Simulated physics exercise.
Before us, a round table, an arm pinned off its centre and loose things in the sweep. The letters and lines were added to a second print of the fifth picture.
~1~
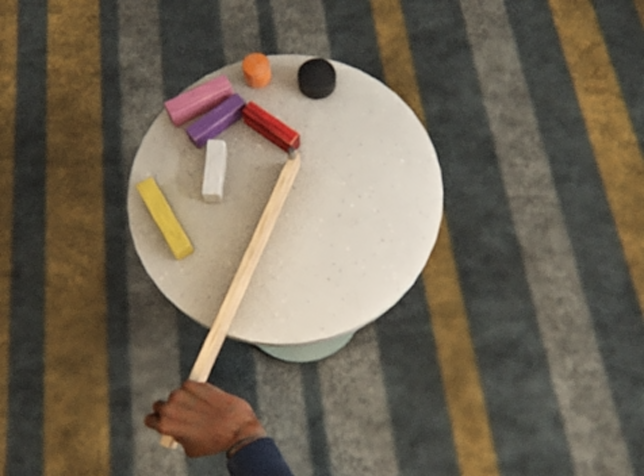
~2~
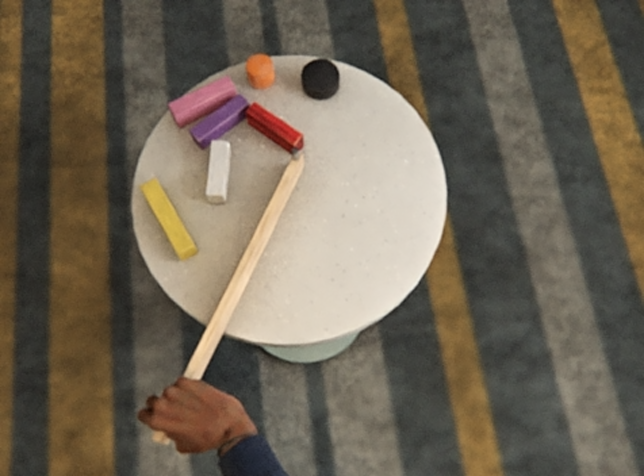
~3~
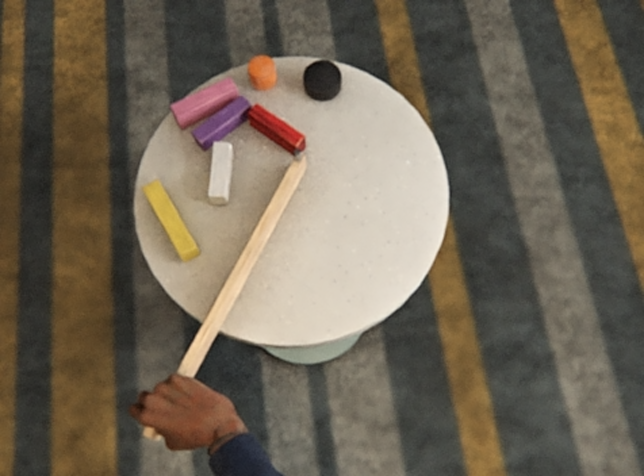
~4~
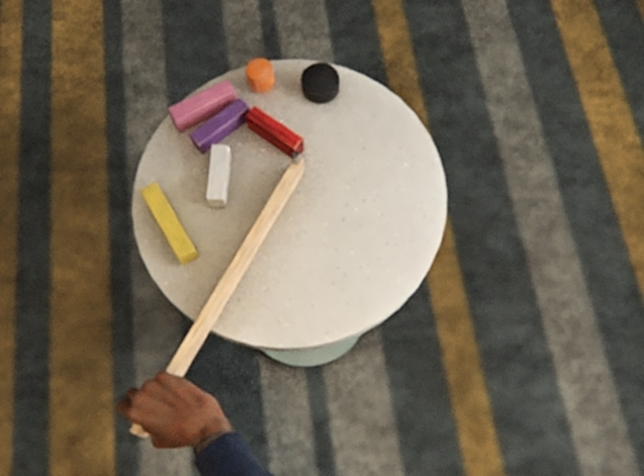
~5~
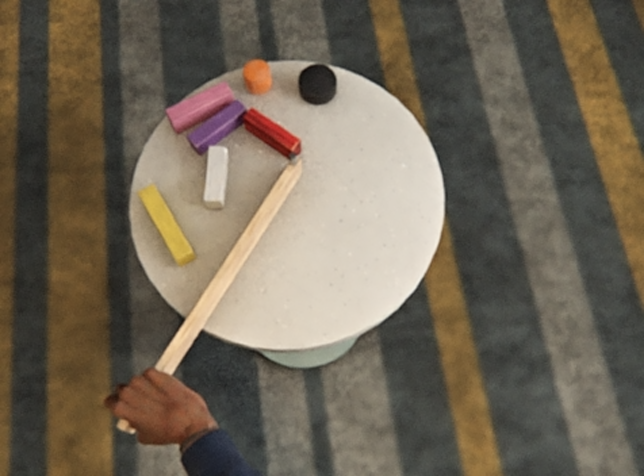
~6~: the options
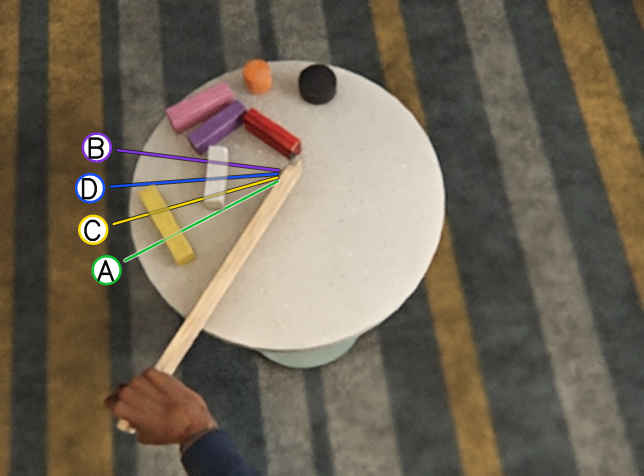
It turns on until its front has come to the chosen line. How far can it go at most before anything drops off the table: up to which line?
Nothing falls up to C.
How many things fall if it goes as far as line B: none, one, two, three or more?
One.
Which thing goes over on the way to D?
The yellow bar.
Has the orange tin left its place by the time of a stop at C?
By then, no.
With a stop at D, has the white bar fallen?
No.
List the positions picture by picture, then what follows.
The first picture shows arm (254, 243); orange tin (257, 71); white bar (215, 171).
The second picture shows arm (254, 242); black tin (321, 79).
The third picture shows arm (252, 242); purple bar (223, 123).
The fourth picture shows arm (247, 243); pink bar (203, 106).
The fifth picture shows arm (242, 243); white bar (217, 177); black tin (318, 84); yellow bar (167, 225).
On the marked copy, A at (203, 220); B at (197, 160); C at (196, 200); D at (194, 180).
Following C. Soon after the start, arm (220, 226); orange tin (258, 77); pink bar (201, 108).
Later, arm (205, 205); yellow bar (146, 196); orange tin (258, 77).
In the end, arm (198, 190); yellow bar (137, 173); purple bar (217, 125); nothing has fallen.
As for the rest, A is safe but short; B drops the yellow bar; D drops the yellow bar.
